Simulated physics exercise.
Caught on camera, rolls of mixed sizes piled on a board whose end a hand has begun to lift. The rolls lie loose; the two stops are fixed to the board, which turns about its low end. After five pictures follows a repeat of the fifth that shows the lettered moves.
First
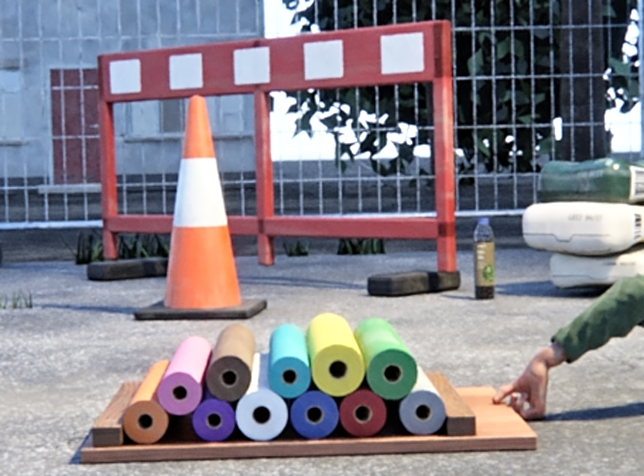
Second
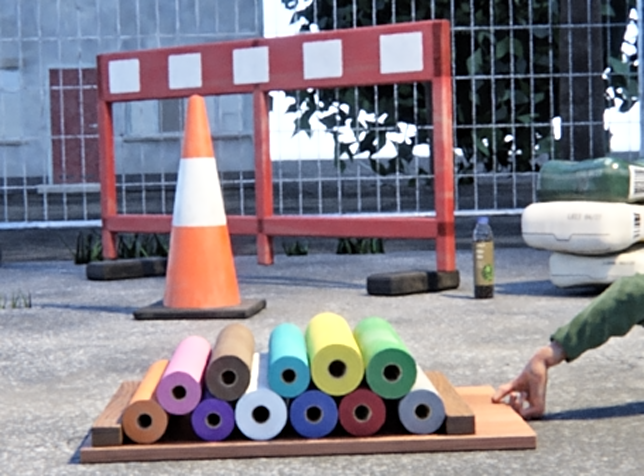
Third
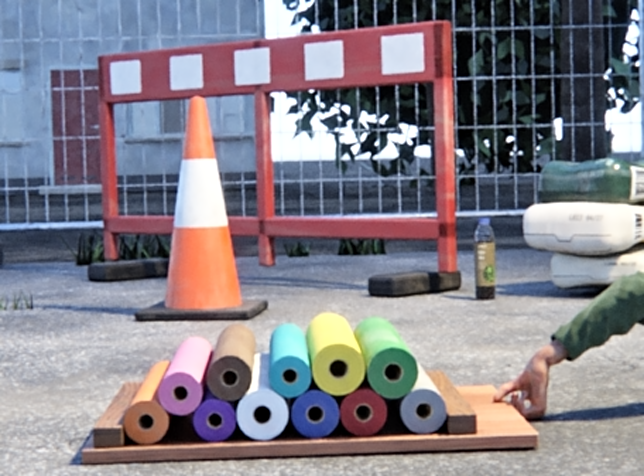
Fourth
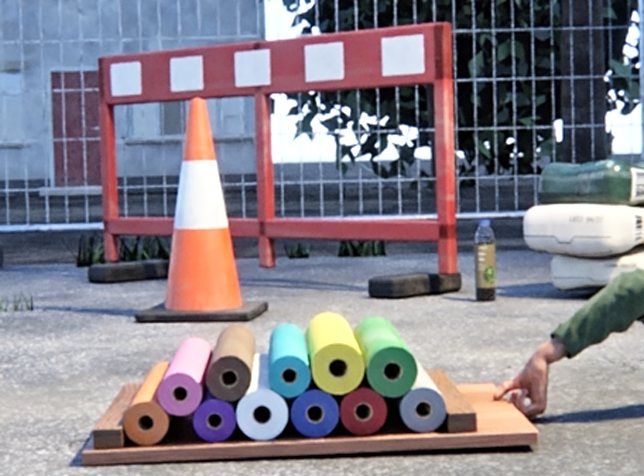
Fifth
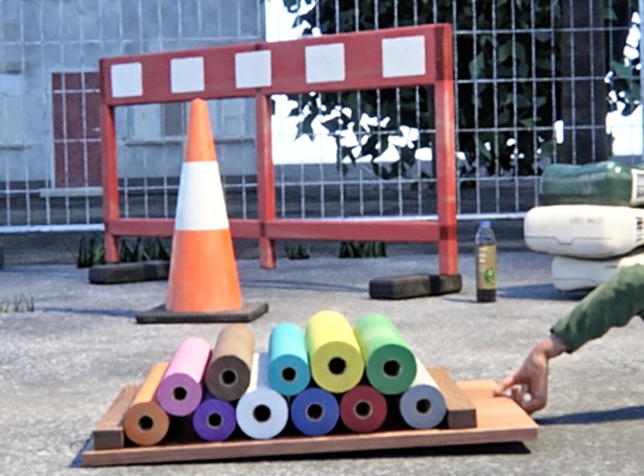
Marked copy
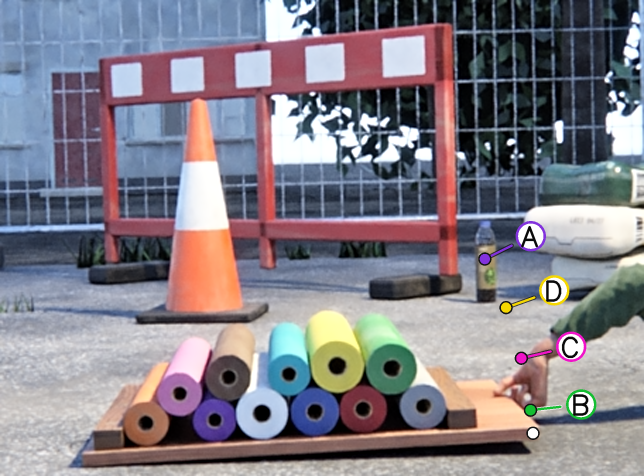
The clip opens on colourful rolls stacked in two rows between wooden strips on a board, with an orange-and-white cone and red barrier behind. A hand at the board's right end holds its edge, then raises it very slightly, while the rolls show hardly any shift in the stack.
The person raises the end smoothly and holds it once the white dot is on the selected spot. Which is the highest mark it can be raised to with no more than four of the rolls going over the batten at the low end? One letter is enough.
Up to A.
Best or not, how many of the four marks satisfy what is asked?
Four of them.
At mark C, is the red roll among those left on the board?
Yes.
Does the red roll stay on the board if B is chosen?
The red roll: Yes.
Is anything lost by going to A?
Yes, at A.
On the copy, A at (485, 259); B at (531, 410); C at (521, 358); D at (506, 308); the white dot at (533, 434).
On A. First, board at 16°.
Then, board at 25°.
Finally, board at 25°, two over the low batten (brown, pink).
By contrast, B none over the low batten; C none over the low batten; D one over the low batten (pink).
